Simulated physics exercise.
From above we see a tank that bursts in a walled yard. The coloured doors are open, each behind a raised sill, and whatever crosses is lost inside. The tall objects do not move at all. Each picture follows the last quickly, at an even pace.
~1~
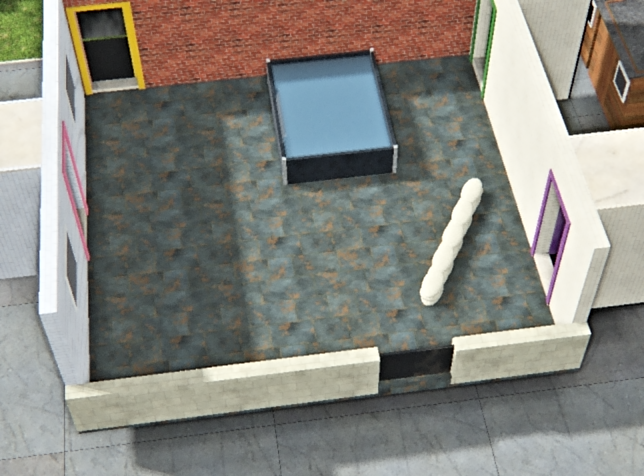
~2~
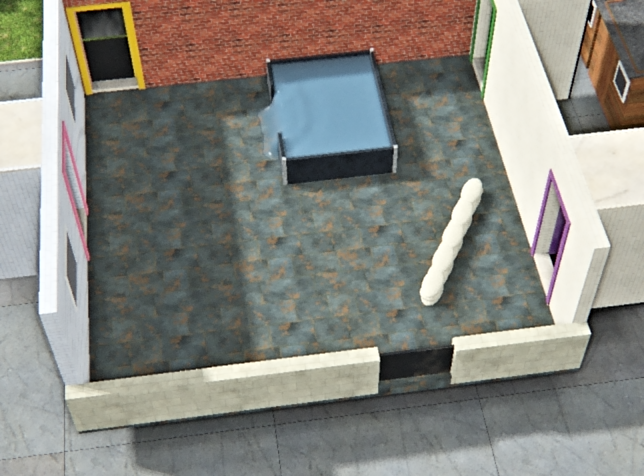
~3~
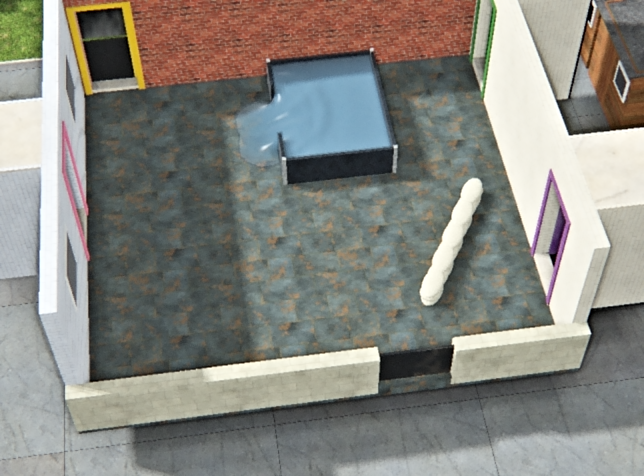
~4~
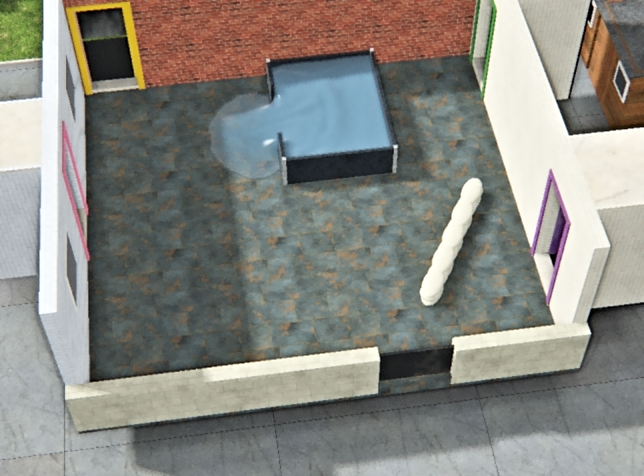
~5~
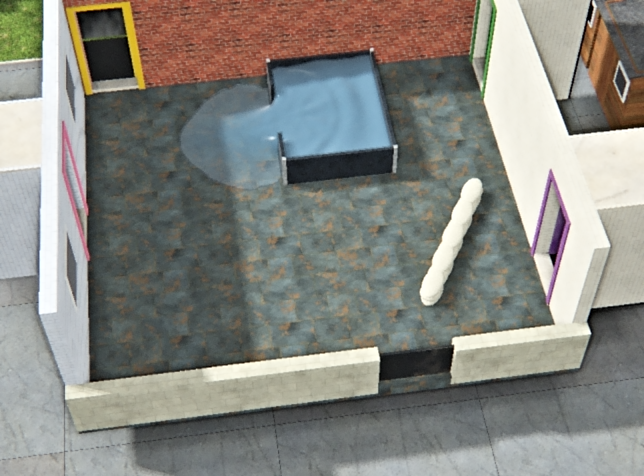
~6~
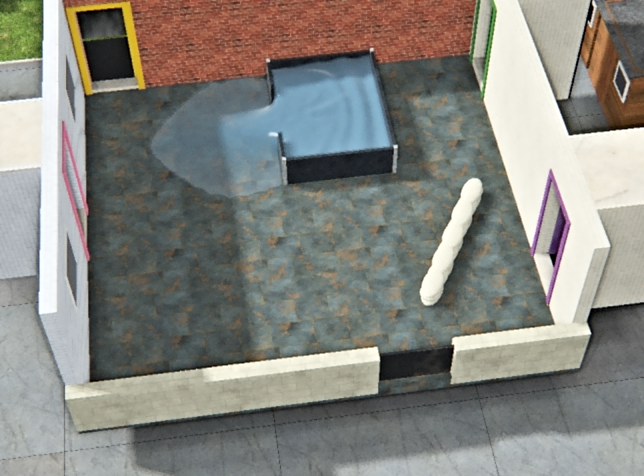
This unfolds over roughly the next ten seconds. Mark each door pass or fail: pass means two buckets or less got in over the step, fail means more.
Green door - pass, yellow door - fail, purple door - pass, pink door - pass.
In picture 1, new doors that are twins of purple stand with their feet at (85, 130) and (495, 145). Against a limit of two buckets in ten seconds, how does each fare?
The first new door crosses the line, and the second stays below the line.
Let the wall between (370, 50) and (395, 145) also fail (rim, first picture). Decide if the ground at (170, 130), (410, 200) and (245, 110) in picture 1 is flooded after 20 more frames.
Point by point: Untouched, swamped and untouched.
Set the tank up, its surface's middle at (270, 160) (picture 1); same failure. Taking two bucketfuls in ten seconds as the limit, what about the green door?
Then: The green one keeps below it.
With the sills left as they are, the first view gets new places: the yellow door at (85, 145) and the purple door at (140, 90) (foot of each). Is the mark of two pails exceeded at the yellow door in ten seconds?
Note: Yellow one comes out above.
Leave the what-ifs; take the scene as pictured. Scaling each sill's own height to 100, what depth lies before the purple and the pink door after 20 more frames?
Near 0 and 60 per cent, in that order.
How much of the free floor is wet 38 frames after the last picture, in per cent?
Around 50 percent.
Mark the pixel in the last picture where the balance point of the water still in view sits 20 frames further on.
At roughly (231, 154).
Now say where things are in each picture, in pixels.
In the first frame, still water in the water tank at (330, 106).
In the second frame, the front is at (276, 158), out from the gap at (278, 126).
In the third frame, the front is at (257, 162), out from the gap at (278, 127).
In the fourth frame, the front is at (220, 159), out from the gap at (278, 126).
In the fifth frame, water pours out at (278, 126) and has run to (187, 153).
In the sixth frame, the front is at (158, 153), out from the gap at (278, 125).
A moment on, water covers 20 % of the floor; the green door not reached, the yellow door not reached, the purple door not reached, the pink door not reached.
Next, water covers 30 % of the floor; the green door not reached, the yellow door under two buckets in, the purple door not reached, the pink door wet at the sill, nothing in.
Then, water covers 35 % of the floor; the green door not reached, the yellow door over two buckets in, the purple door not reached, the pink door wet at the sill, nothing in.
Later, water covers 50 % of the floor; the green door not reached, the yellow door far over two buckets in, the purple door not reached, the pink door wet at the sill, nothing in.
In the end, water covers 70 % of the floor; the green door not reached, the yellow door far over two buckets in, the purple door wet at the sill, nothing in, the pink door wet at the sill, nothing in.
